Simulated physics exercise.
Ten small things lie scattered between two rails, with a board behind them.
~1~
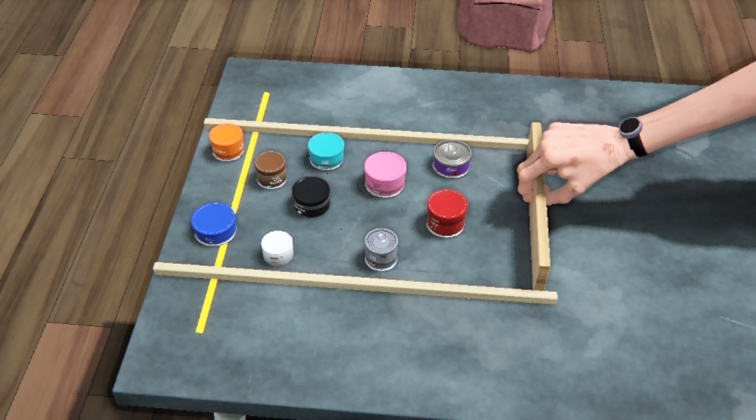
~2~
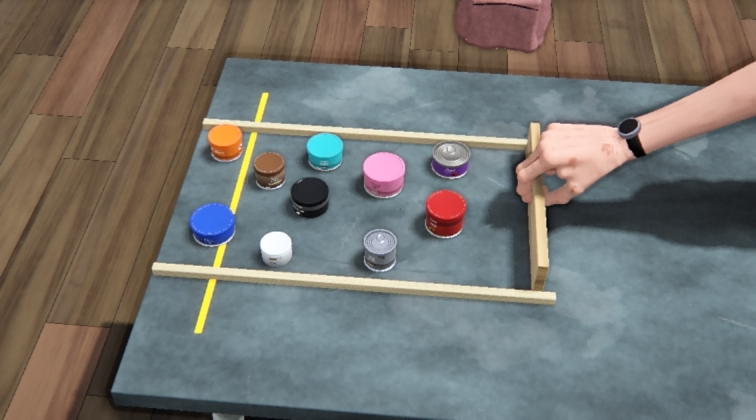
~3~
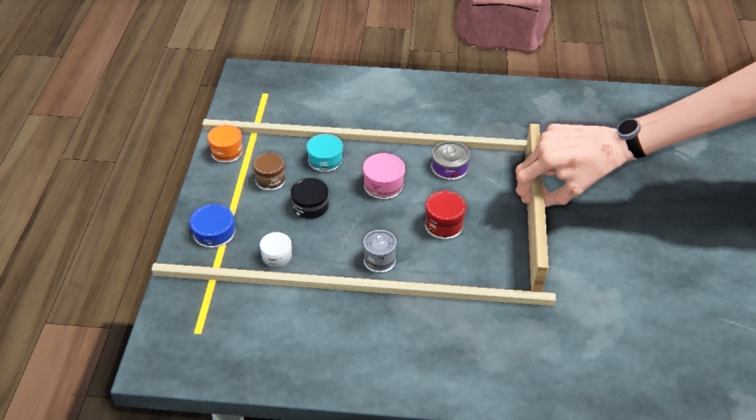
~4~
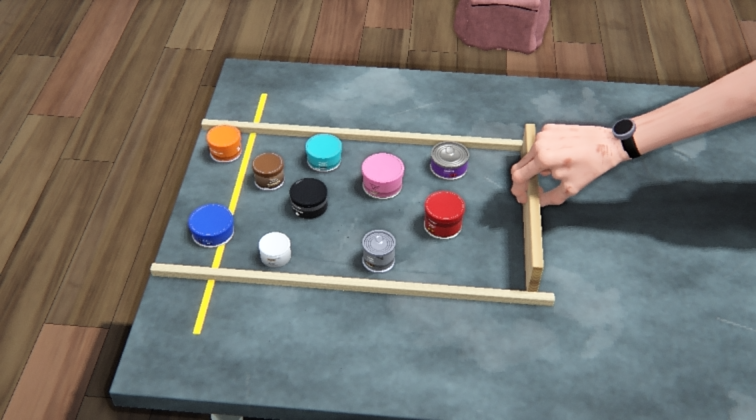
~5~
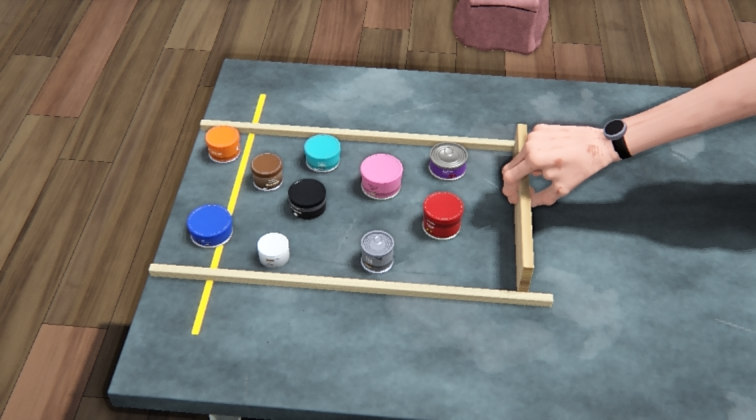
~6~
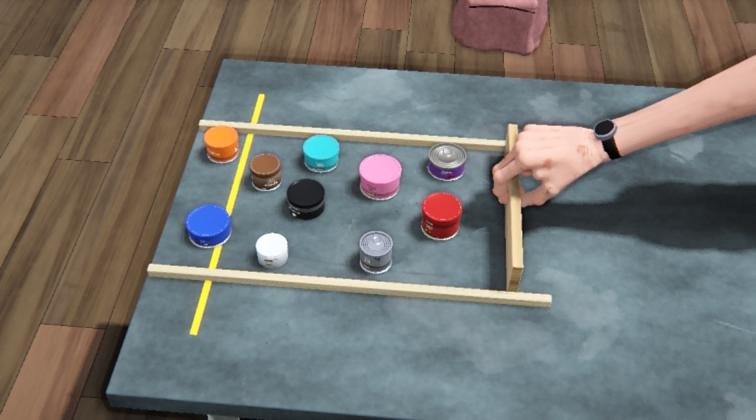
A hand wearing a dark watch held still at first, then slid a wooden board a short way left between two rails, toward ten small colourful pots that stayed where they were.
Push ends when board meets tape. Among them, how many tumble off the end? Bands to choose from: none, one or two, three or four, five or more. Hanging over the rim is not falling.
Final answer: One or two.
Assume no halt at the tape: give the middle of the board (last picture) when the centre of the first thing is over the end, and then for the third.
For the first, roughly (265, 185); for the next, roughly (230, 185).
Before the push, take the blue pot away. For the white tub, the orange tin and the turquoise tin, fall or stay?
White tub still up, orange tin down, turquoise tin still up.
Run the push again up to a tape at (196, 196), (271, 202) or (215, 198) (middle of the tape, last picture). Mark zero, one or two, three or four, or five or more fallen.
Counts for the three spots in order: At least five; no fall at all; more than four.
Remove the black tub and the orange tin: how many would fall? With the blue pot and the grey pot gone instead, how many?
0 in the first case and 1 in the second.
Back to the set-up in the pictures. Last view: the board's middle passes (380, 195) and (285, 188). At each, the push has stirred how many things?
Counts: 4 / 9.
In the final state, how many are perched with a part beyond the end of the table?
Result: 4.
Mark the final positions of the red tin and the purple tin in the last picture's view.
Near (207, 206) and (229, 139).
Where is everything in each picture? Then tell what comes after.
Orange tin (227, 143); blue pot (215, 225); brown tin (271, 171); board (537, 203); tape (237, 197), in the first frame.
Blue pot (213, 225); purple tin (451, 160), in the second frame.
Brown tin (270, 172); pink tin (384, 177), in the third frame.
Orange tin (225, 144); grey pot (379, 252), in the fourth frame.
Blue pot (211, 226); black tub (308, 199), in the fifth frame.
Orange tin (222, 145); blue pot (209, 227); brown tin (266, 173); board (512, 204); tape (232, 199), in the sixth frame.
A little later, none off yet; orange tin at rest near (222, 145); blue pot at rest near (209, 227); brown tin at rest near (266, 173).
Next, none off yet; orange tin shifted a little near (203, 144); blue pot at rest near (208, 226); brown tin shifted about its own width near (226, 170).
When it is over, the number that fall off is one or two; down, orange tin.
